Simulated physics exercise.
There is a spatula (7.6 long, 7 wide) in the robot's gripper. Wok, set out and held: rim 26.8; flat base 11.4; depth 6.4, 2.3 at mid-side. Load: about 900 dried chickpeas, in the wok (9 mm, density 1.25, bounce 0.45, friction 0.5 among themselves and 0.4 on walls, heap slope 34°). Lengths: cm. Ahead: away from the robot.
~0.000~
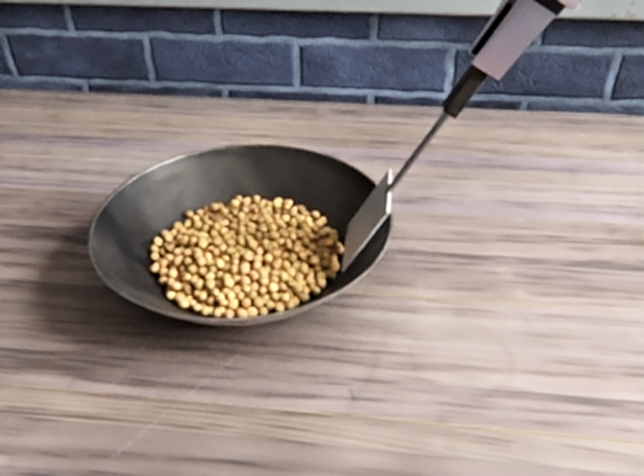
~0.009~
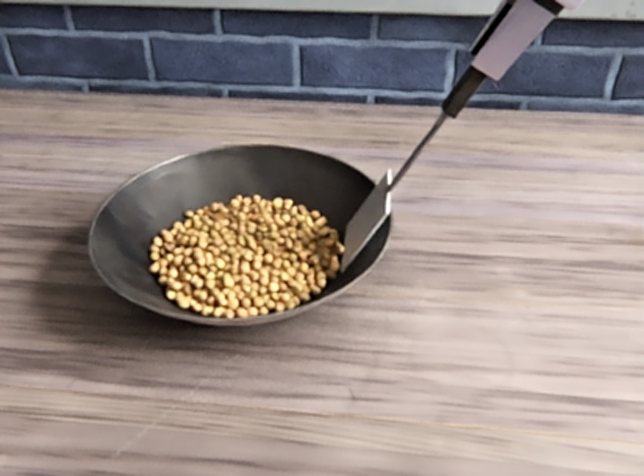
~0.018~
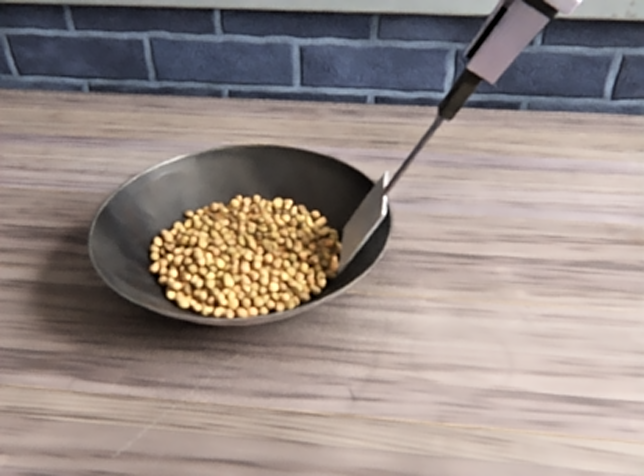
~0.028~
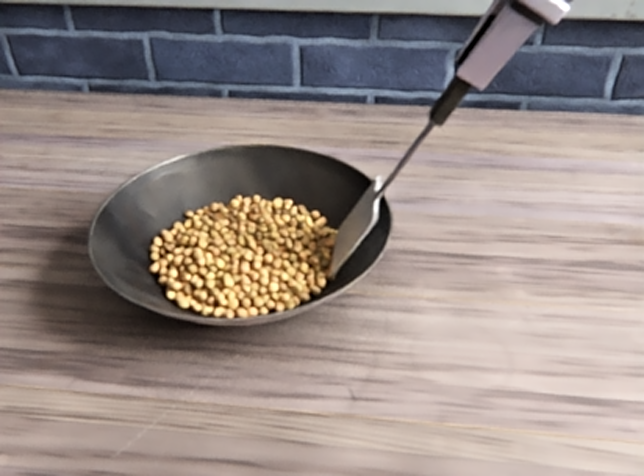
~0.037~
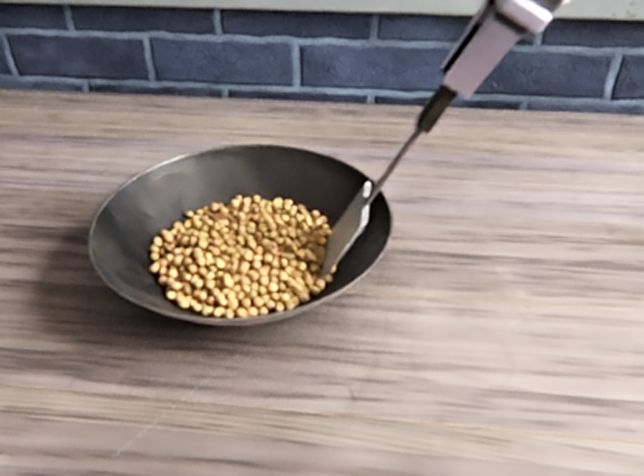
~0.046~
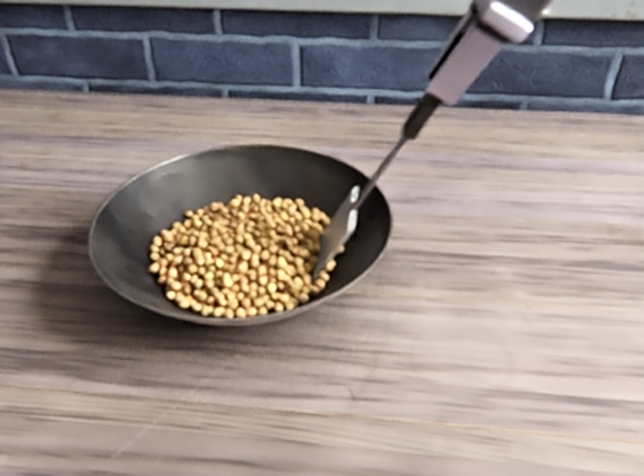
A spatula in a robot's gripper started at the right side of a dark wok, then slid slightly left into the edge of the heap of dried chickpeas, which barely changed shape.
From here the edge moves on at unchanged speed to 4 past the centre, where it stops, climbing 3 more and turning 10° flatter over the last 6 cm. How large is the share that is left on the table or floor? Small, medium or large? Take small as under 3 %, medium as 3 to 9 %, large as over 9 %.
Medium, so between 3 and 9 %.
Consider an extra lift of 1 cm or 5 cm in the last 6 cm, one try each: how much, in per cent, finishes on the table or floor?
About 0 and 10 per cent.
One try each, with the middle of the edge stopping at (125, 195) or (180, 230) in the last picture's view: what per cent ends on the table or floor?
First try roughly 35 percent, second roughly 20 percent.
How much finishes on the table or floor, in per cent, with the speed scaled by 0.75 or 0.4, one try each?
The two tries give about 0 and 0 in a hundred.
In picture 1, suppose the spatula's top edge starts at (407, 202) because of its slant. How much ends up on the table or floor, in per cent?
About 5 per cent.
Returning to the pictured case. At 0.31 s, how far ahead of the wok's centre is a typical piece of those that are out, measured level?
I'd say some 18 centimetres.
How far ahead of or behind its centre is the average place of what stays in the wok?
Ahead of centre, roughly 4.0 centimetres.
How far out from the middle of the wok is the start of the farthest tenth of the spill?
That works out to near 50 cm.
By 0.07 s, sloping 61°, highest piece 6 above the table; 900 in the wok.
By 0.10 s, sloping 58°, highest piece 8 above the table; 900 in the wok.
By 0.31 s, sloping 51°, highest piece 9 above the table; 847 in the wok, 25 on the table or floor, 28 on the blade or in flight.
By 1.36 s, sloping 51°, highest piece 6 above the table; 846 in the wok, 54 on the table or floor.
Final count, 846 in the wok, 54 on the table or floor. That is 6 % on the table or floor.
